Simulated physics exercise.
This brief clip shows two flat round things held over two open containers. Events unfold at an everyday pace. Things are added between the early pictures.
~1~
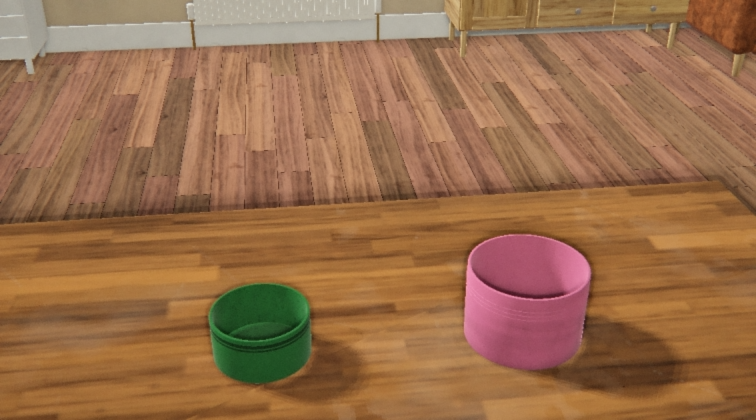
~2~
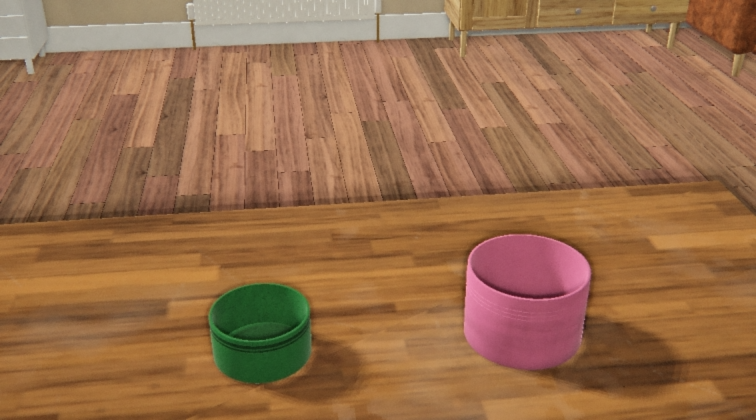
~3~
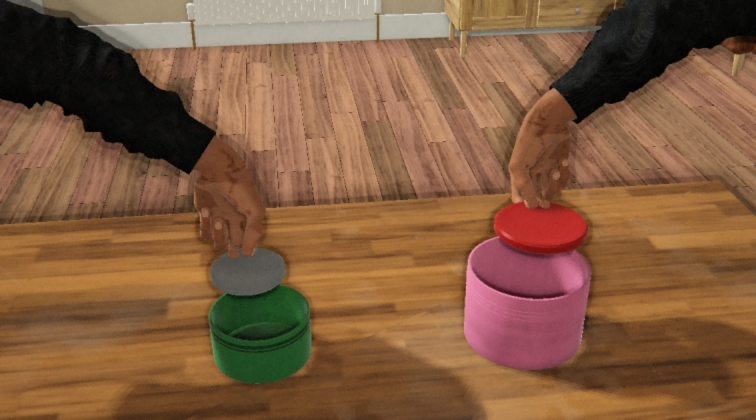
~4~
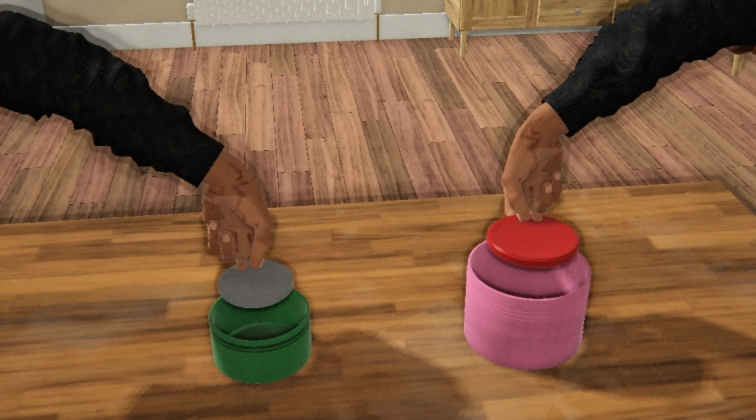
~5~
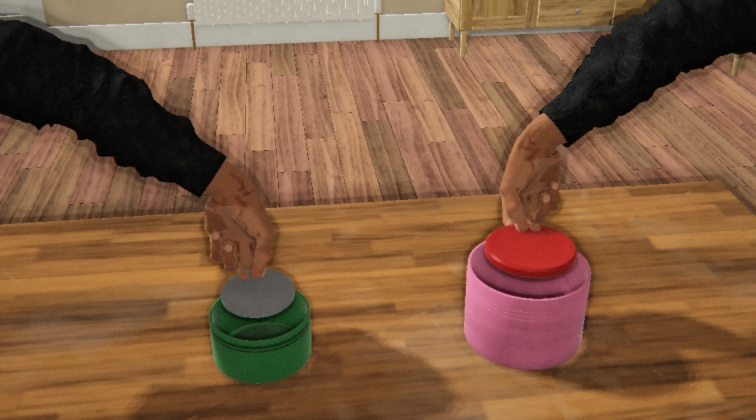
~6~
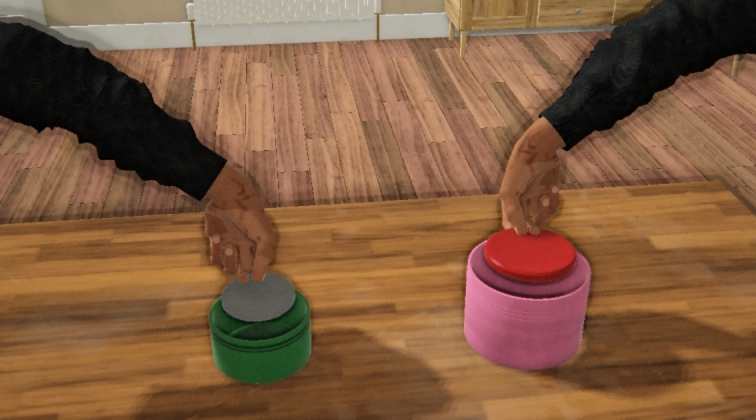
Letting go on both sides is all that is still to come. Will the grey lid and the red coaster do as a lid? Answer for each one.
So the grey lid disappears inside, and as for the red coaster, it disappears inside.
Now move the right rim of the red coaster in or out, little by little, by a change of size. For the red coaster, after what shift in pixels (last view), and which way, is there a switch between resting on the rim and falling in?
It takes a move of some 12 pixels to the right.
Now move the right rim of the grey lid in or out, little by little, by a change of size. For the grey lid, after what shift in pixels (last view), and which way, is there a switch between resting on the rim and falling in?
12 px right, roughly.
Then, 0.14 s past the last view, grey lid travelled a little near (261, 326); red coaster travelled a little near (527, 283).
Finally, the grey lid falls in, near (262, 345); the red coaster falls in, near (523, 325).
